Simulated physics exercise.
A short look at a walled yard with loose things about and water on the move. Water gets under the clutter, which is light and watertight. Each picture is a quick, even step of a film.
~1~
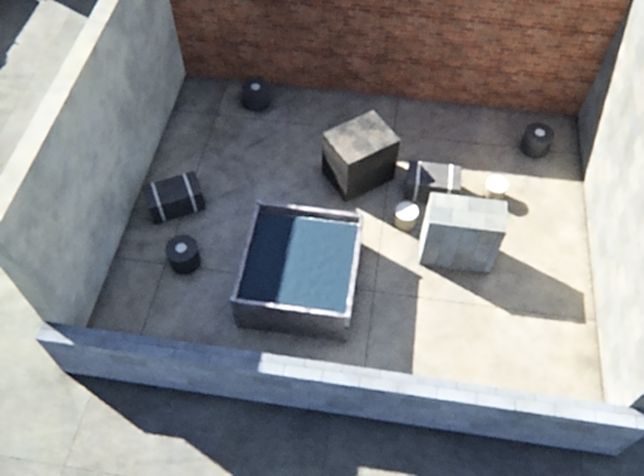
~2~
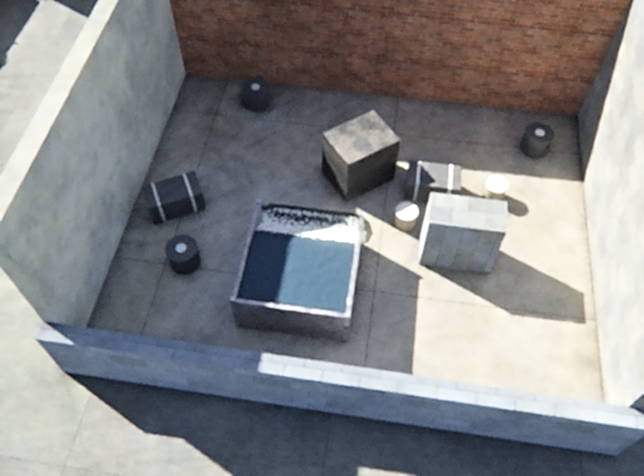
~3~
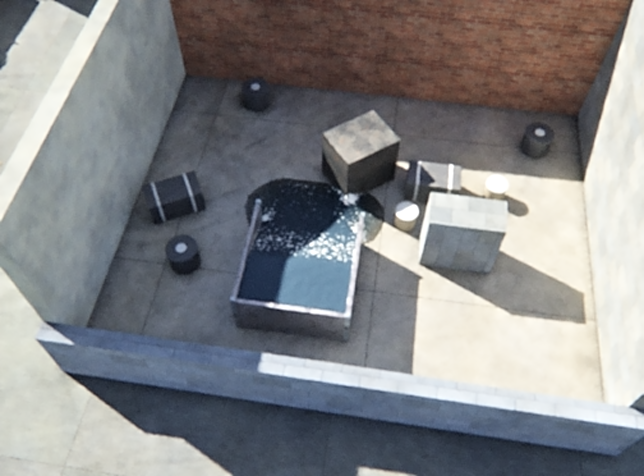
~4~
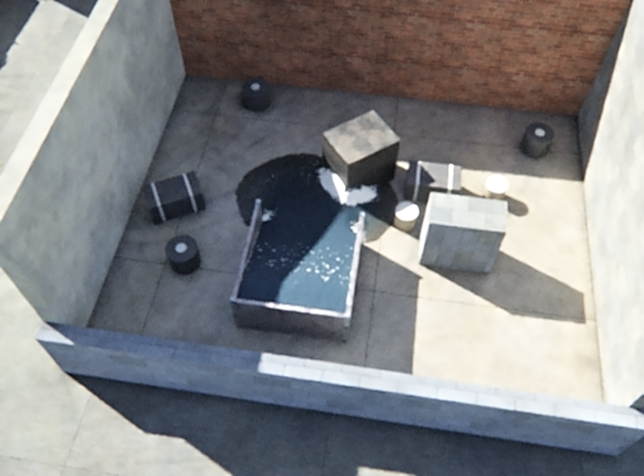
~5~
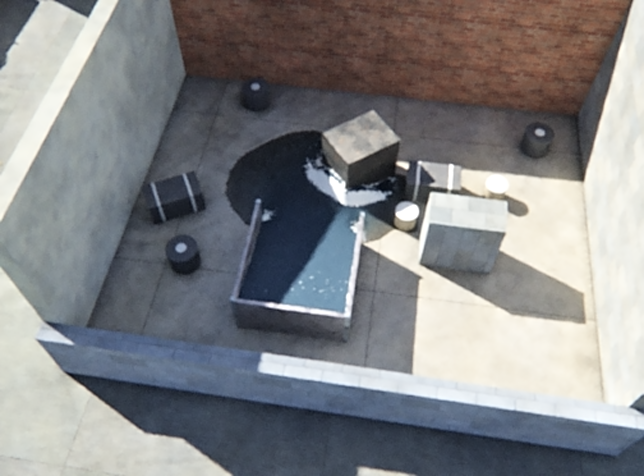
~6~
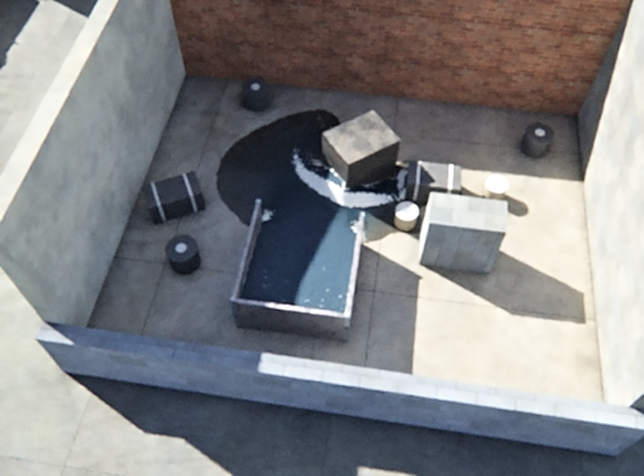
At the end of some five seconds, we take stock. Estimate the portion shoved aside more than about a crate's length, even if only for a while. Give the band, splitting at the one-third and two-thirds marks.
Portion: No less than two thirds.
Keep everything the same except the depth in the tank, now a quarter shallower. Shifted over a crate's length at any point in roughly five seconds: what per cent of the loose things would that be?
60 per cent.
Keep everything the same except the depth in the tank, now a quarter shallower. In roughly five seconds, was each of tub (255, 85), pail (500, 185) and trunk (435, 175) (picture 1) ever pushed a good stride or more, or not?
First one cleared the mark, second one cleared the mark, third one cleared the mark.
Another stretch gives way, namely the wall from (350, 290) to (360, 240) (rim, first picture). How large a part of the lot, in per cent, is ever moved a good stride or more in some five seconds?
About 30 per cent.
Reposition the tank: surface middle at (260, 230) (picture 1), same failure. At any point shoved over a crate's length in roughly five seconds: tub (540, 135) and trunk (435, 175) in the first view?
The first one covered the distance, the second fell short.
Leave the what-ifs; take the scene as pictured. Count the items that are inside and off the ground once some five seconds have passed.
My count is 5.
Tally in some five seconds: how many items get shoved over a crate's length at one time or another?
The count is 7.
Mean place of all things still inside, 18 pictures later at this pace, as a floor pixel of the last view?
It comes out somewhere near (400, 186).
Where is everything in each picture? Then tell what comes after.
The first frame shows a pail at (407, 211), on the bottom; a trunk at (435, 175), on the bottom; 0 of 7 have shifted.
The second frame shows a pail at (407, 211) rests on the ground; a trunk at (435, 175) rests on the ground; 0 of 7 have shifted.
The third frame shows a pail at (407, 211) rests on the ground; a trunk at (435, 175) rests on the ground; 0 of 7 have shifted.
The fourth frame shows a pail at (407, 211) rests on the ground; a trunk at (435, 175) rests on the ground; 0 of 7 have shifted.
The fifth frame shows a pail at (407, 211) rests on the ground; a trunk at (435, 175), on the bottom; 0 of 7 have shifted.
The sixth frame shows a pail at (407, 211), on the bottom; a trunk at (435, 175), on the bottom; 0 of 7 have shifted.
A moment on, 0 of 7 are well off their spots; 0 afloat.
Next, 3 of 7 are well off their spots; 2 afloat.
Later, 5 of 7 are well off their spots; 5 afloat.
In the end, 7 of 7 are well off their spots, and 7 have been at some point; 5 afloat.
